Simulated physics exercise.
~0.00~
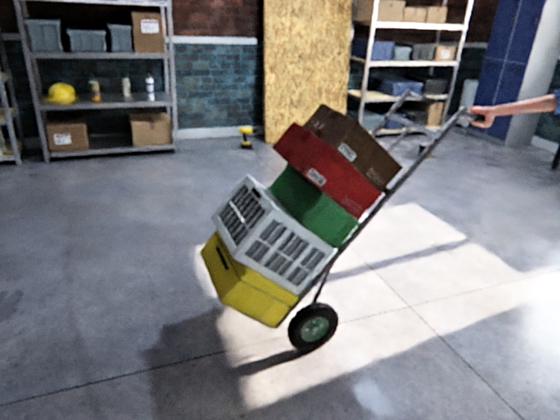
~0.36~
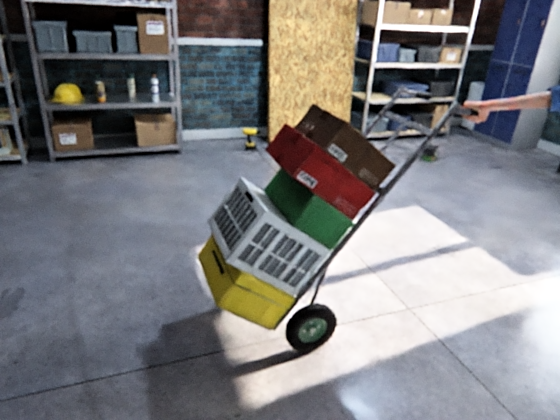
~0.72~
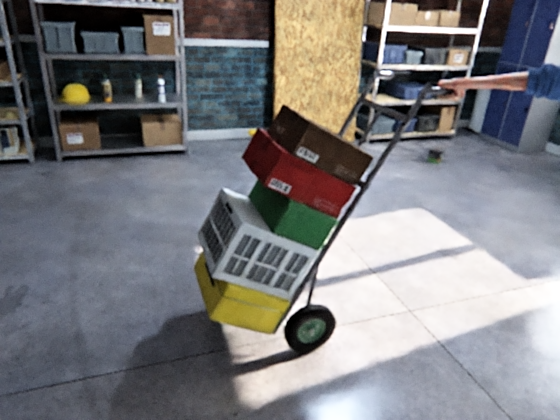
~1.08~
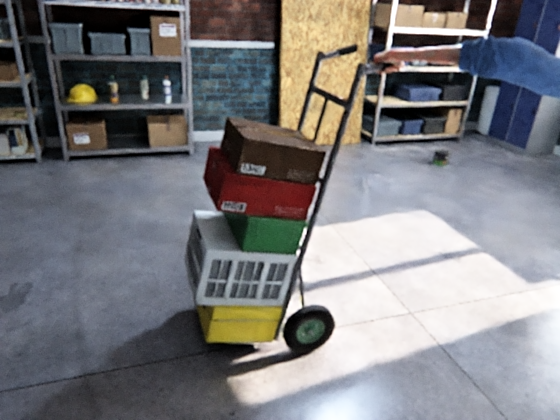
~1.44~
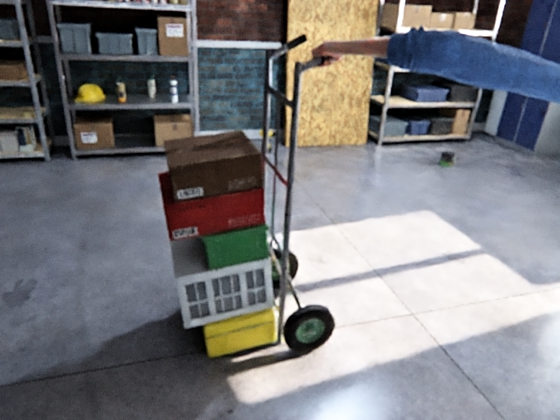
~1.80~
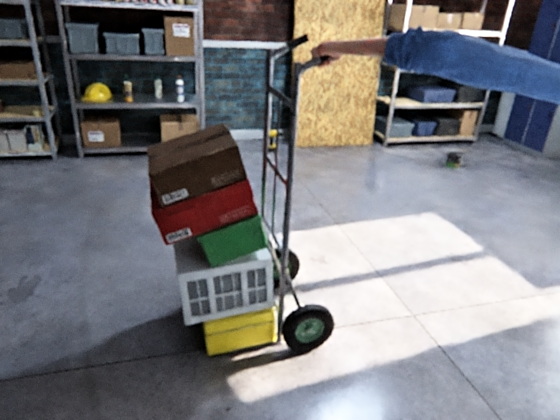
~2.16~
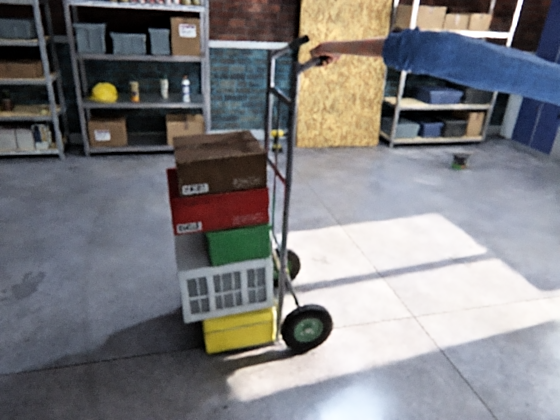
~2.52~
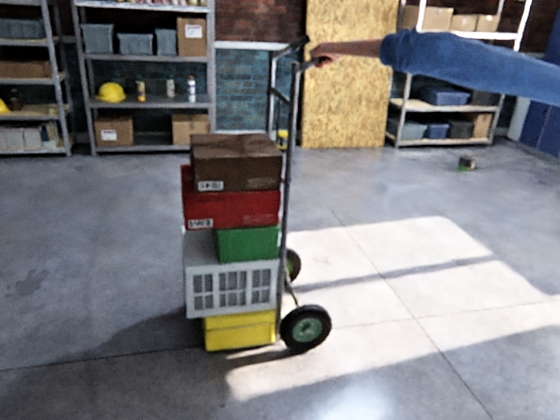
Hand truck stacked with colourful boxes and crates swinging upright under a person's hand, upper boxes tilting left, then settling, still stacked.
